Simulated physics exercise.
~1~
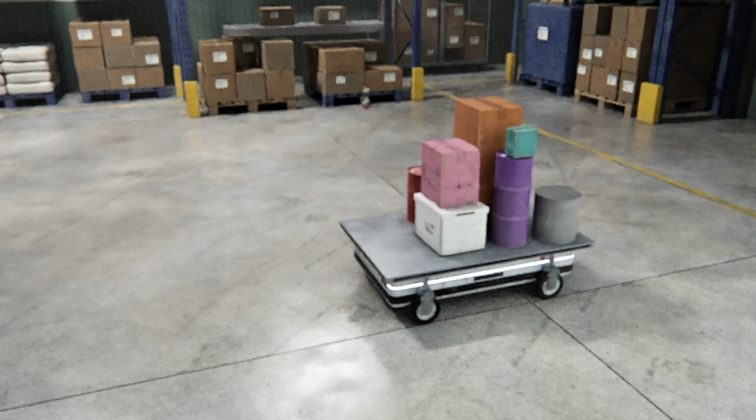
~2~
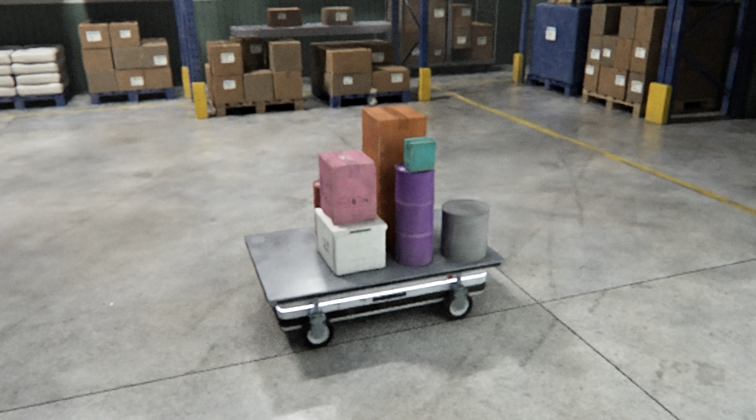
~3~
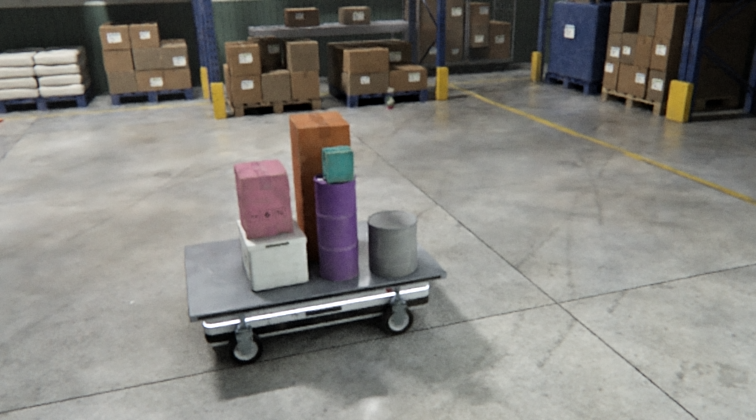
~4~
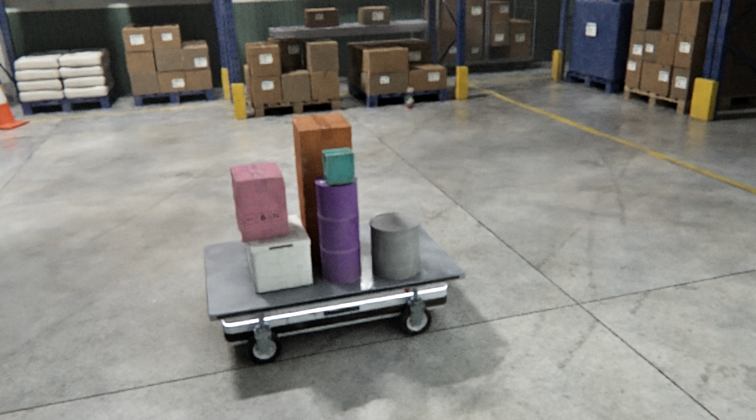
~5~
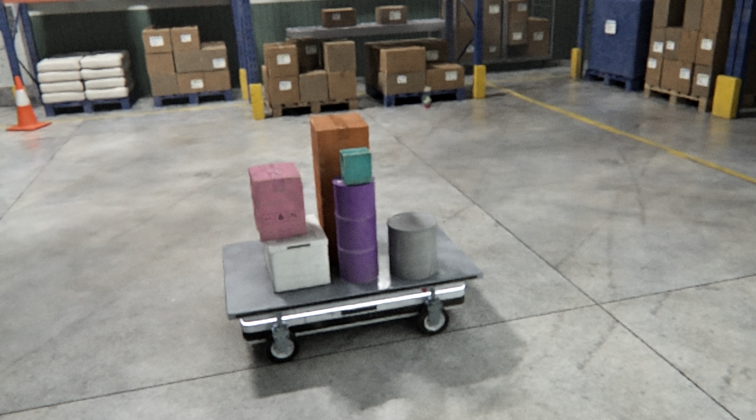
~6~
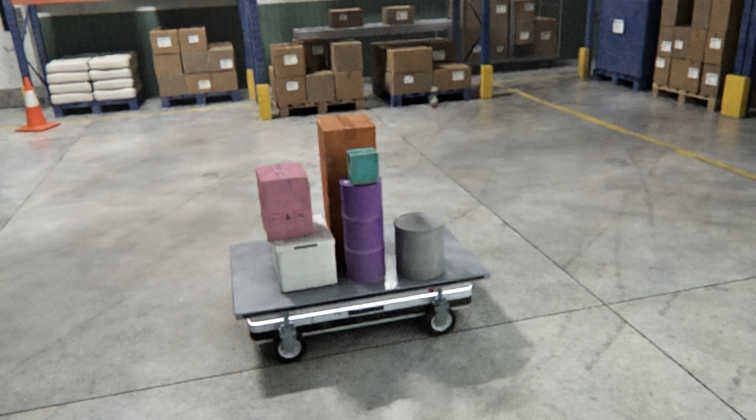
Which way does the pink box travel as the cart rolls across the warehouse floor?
The pink box travels to the left, riding on top of the white tote on the cart.
Warehouse floor with a flat cart rolling left, carrying colourful boxes and canisters, then stopping with its load still aboard.
